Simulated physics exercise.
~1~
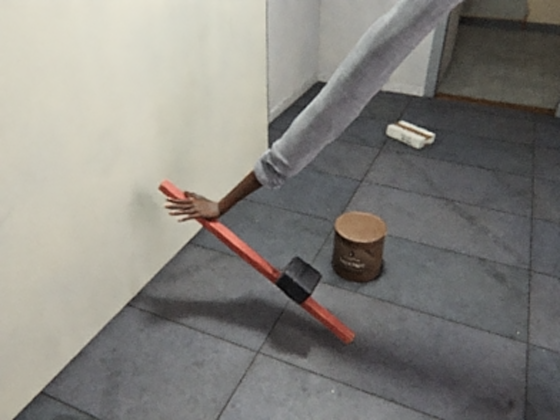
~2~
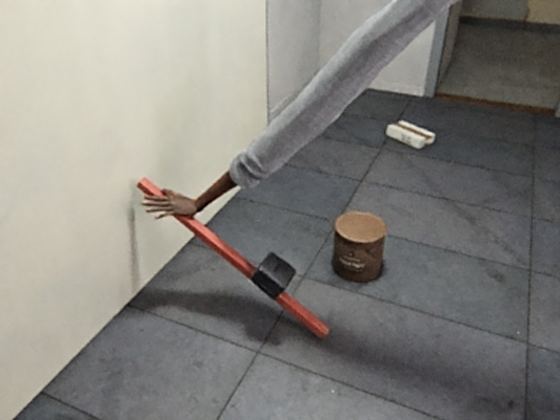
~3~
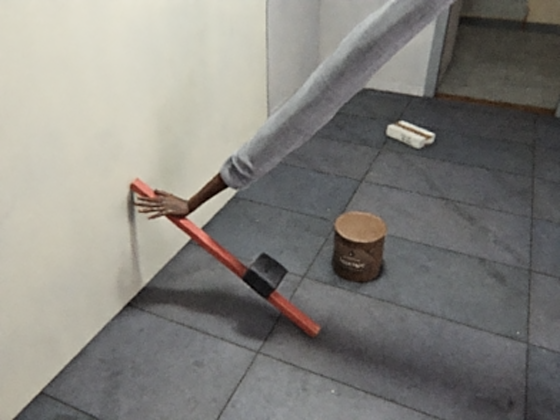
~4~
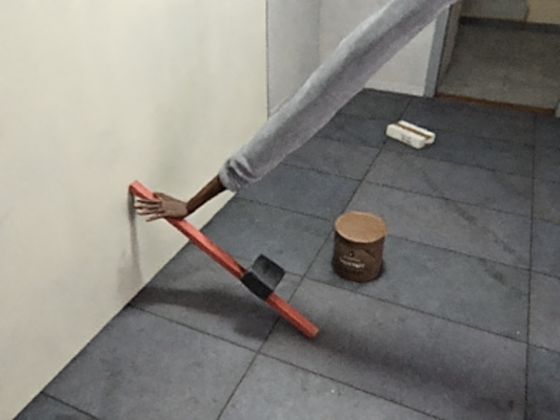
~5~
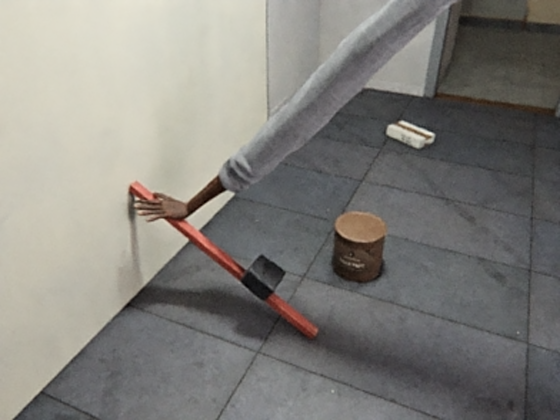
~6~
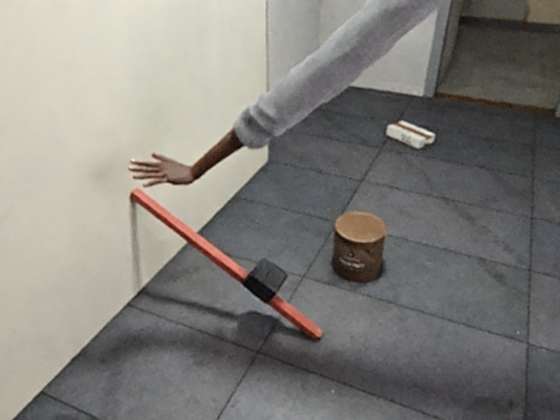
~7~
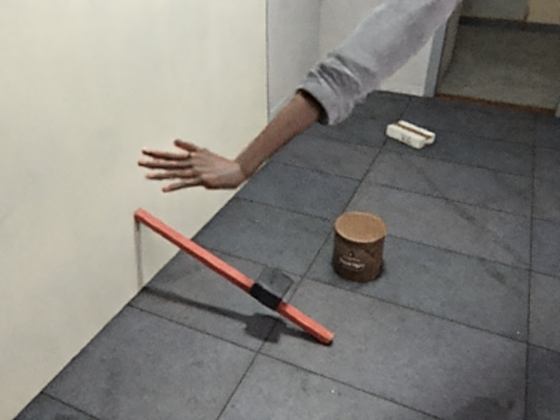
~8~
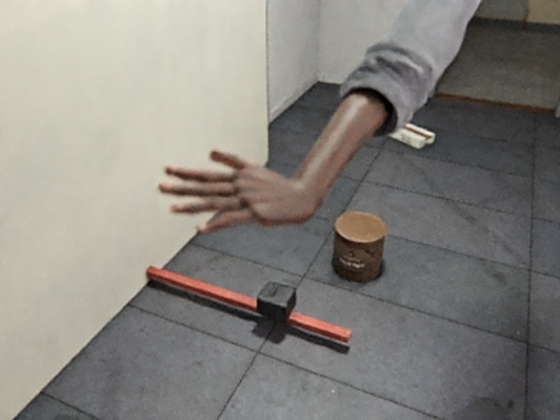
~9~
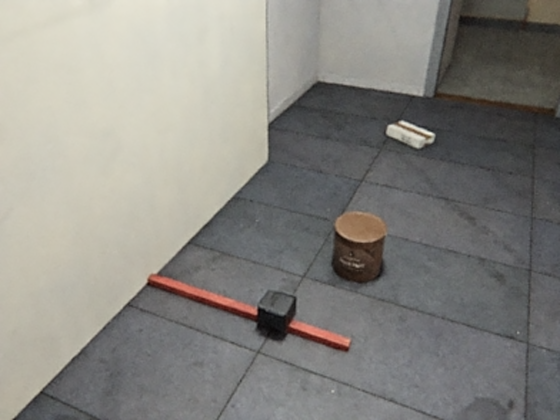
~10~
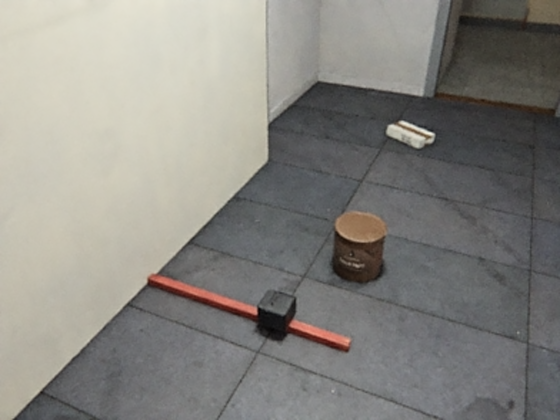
A red pole with a small black block around it is held at a slant by a hand reaching in from the upper right, above a dark tiled floor. The hand moves the pole left until its upper end rests against the bare, pale wall, and holds it there briefly. Then the hand lets go and draws back toward the right. The pole slides down the wall, its lower end slipping outward, and drops to the floor. It ends lying flat and still, while the brown pail behind it remains in place.
